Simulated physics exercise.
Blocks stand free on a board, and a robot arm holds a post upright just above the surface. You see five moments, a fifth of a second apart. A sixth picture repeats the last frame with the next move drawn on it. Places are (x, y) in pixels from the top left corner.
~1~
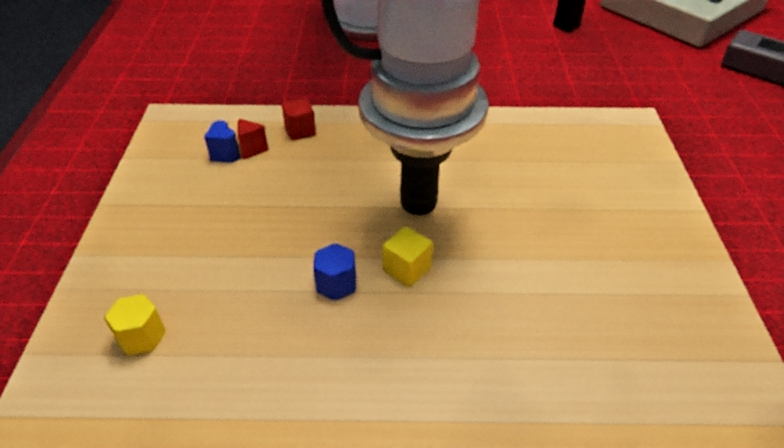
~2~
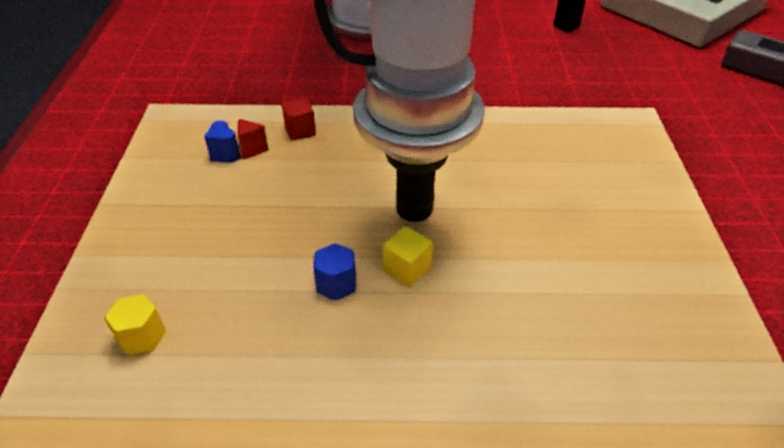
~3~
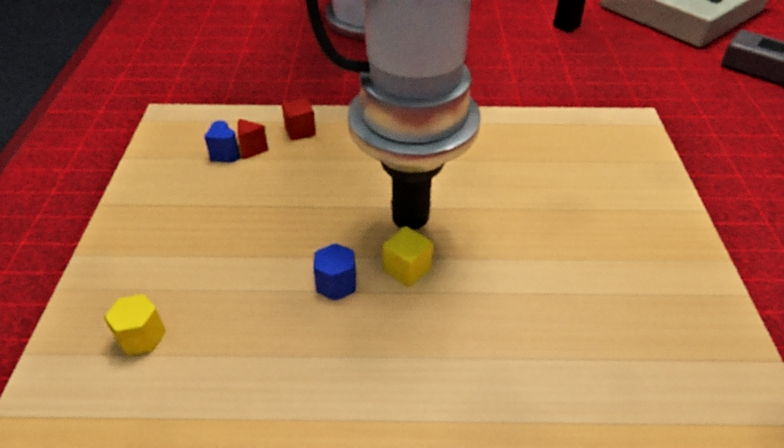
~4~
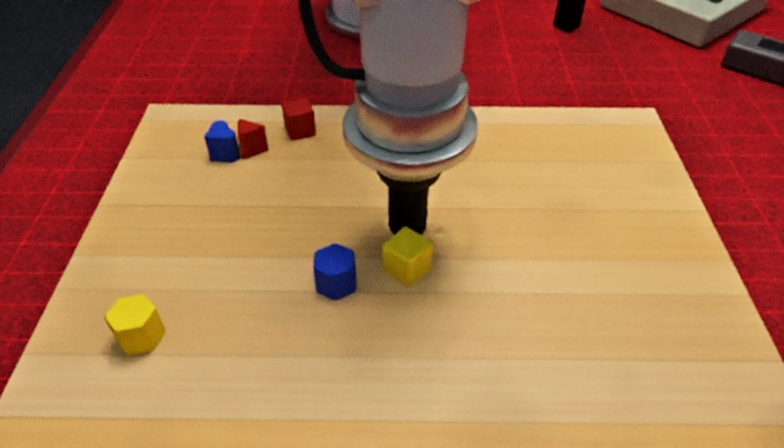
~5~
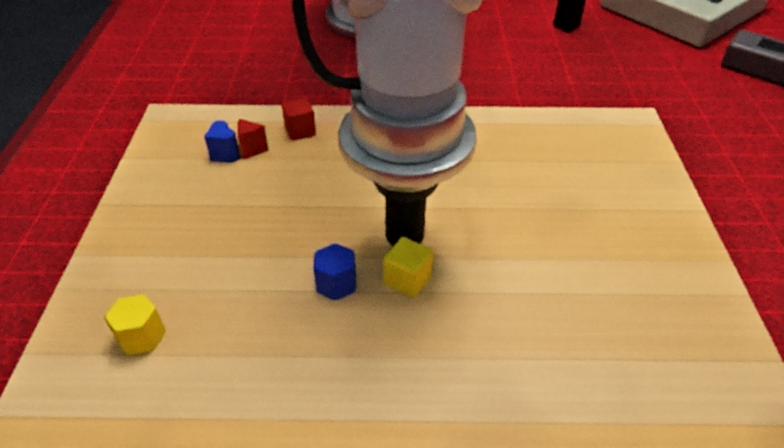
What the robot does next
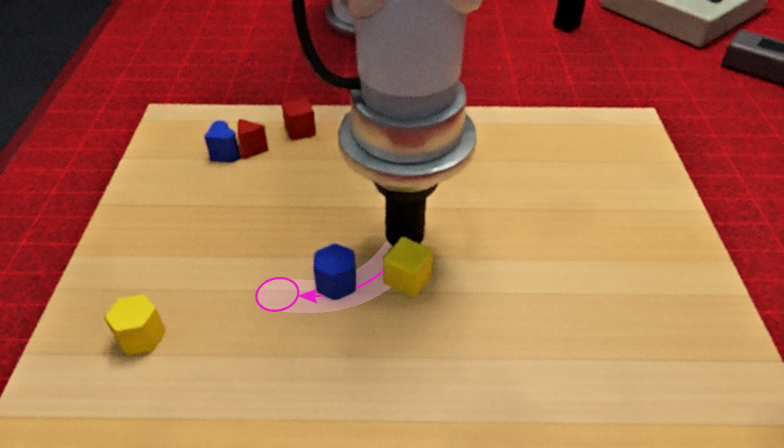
Robot arm moving a black post toward the viewer over a wooden board, nudging a yellow block slightly beside a blue one.
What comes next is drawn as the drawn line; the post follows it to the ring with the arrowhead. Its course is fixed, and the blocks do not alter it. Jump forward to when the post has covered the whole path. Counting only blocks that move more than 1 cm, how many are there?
My guess is two.
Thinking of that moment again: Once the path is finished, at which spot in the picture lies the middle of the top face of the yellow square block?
I predict (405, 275).
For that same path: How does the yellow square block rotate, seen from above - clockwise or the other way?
From above, the yellow square block will be seen to turn anti-clockwise.
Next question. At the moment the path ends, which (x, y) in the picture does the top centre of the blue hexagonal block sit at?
The top centre is at (229, 270).
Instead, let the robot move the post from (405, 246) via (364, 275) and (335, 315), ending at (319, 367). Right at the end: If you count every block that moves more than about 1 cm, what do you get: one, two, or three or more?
The count is two.
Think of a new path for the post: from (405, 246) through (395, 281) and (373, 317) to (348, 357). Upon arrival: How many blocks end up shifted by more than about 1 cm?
My answer is one.
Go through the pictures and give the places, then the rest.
Post tip at (419, 204); block tops, blue hexagonal block at (334, 258); yellow square block at (408, 243), in the first frame.
Post at (415, 210); blocks unchanged, in the second frame.
Post at (411, 218); blocks unchanged, in the third frame.
Post at (407, 226); blocks unchanged, in the fourth frame.
Post at (405, 236); blue hexagonal block at (334, 258); yellow square block at (409, 253), in the fifth frame.
Path on the board, from (405, 246) via (376, 277) and (330, 295), ending at (277, 294).
The first path, step by step. One third of the way, post at (375, 268); yellow square block at (405, 274), turned 65° anticlockwise.
Two thirds of the way, post at (328, 285); blue hexagonal block at (284, 268), turned 15° clockwise; yellow square block at (405, 275), turned 70° anticlockwise.
At the end, post at (275, 284); blue hexagonal block at (229, 270); yellow square block at (405, 275), turned 70° anticlockwise.
